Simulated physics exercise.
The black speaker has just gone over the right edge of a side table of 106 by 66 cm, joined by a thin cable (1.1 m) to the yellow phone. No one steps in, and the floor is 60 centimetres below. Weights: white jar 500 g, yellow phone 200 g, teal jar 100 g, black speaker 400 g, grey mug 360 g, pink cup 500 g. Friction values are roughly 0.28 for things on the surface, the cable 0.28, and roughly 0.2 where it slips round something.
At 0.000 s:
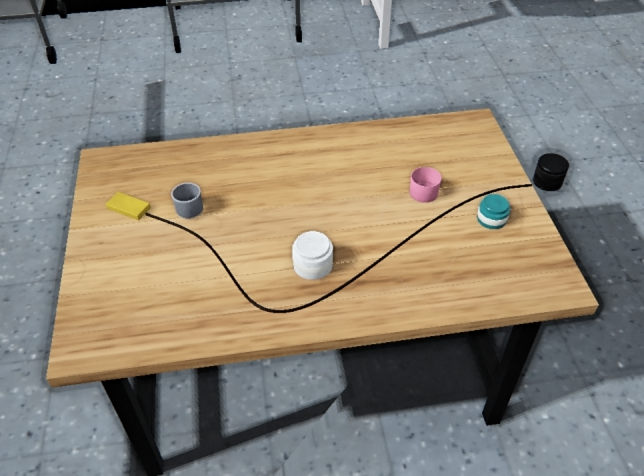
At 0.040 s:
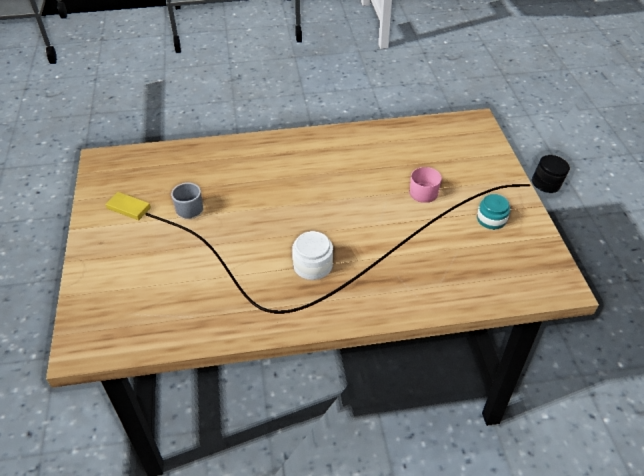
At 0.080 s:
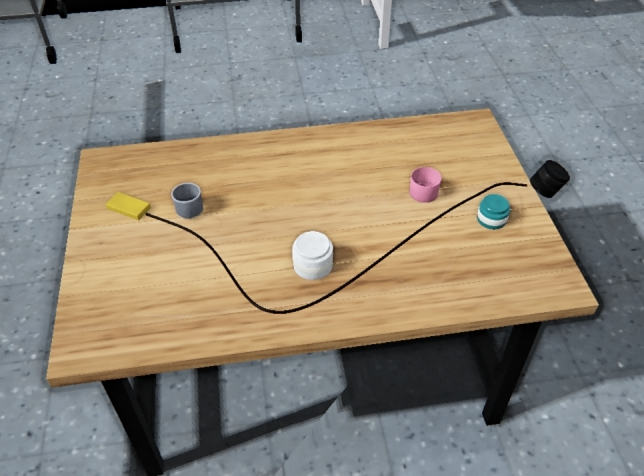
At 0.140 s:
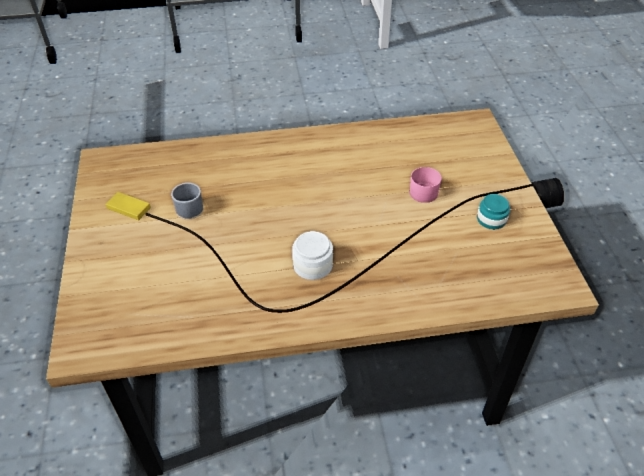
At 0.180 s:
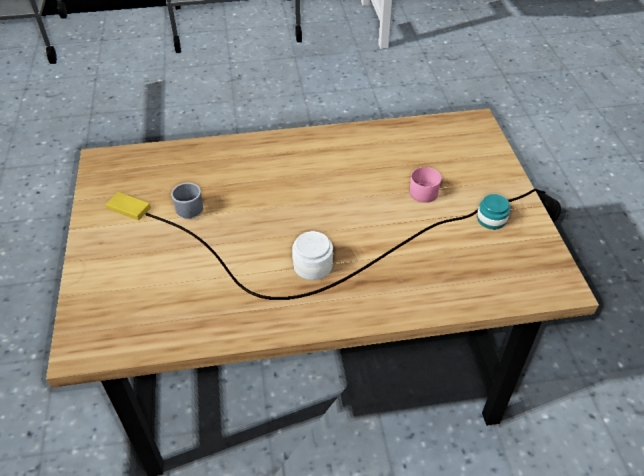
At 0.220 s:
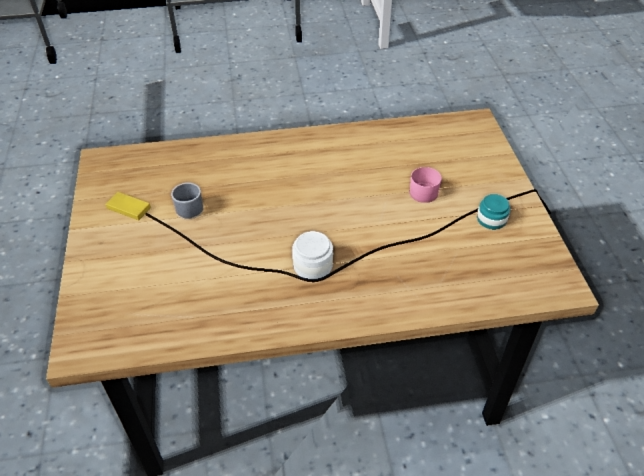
The black speaker drops past the table's right edge, pulling the cable against the white jar.
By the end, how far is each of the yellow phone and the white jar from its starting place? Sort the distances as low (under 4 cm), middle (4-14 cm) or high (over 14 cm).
Distances: Yellow phone high; white jar middle.
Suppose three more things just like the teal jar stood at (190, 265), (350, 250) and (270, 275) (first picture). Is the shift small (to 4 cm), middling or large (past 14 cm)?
In that order: Small, small, large.
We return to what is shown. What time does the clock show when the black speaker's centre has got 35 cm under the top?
Answer: 0.46 s on the clock.
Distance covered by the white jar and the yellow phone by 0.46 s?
Approx. shifts - white jar: 6 cm; yellow phone: 20 cm.
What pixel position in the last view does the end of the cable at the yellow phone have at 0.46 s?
Somewhere about (227, 246) in the final view.
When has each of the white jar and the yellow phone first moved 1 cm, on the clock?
Approx. times - white jar: 0.28 s, yellow phone: 0.26 s.
At 0.5 s, the cable's tail end at (227, 246); yellow phone 22 cm off its start, white jar 6 cm off its start, black speaker over the edge.
At 0.7 s, the cable's tail end at (321, 264); yellow phone 46 cm off its start, white jar 7 cm off its start, black speaker over the edge.
At 1.0 s, the cable's tail end at (337, 279); yellow phone 54 cm off its start at (343, 293), white jar 7 cm off its start at (324, 222), black speaker over the edge.
At 1.2 s, the cable's tail end at (337, 279); yellow phone 55 cm off its start, white jar 7 cm off its start, black speaker over the edge.
At 2.4 s, the cable's tail end at (337, 279); yellow phone 55 cm off its start at (343, 293), white jar 7 cm off its start at (324, 222), black speaker over the edge, teal jar 3 cm off its start at (505, 210).
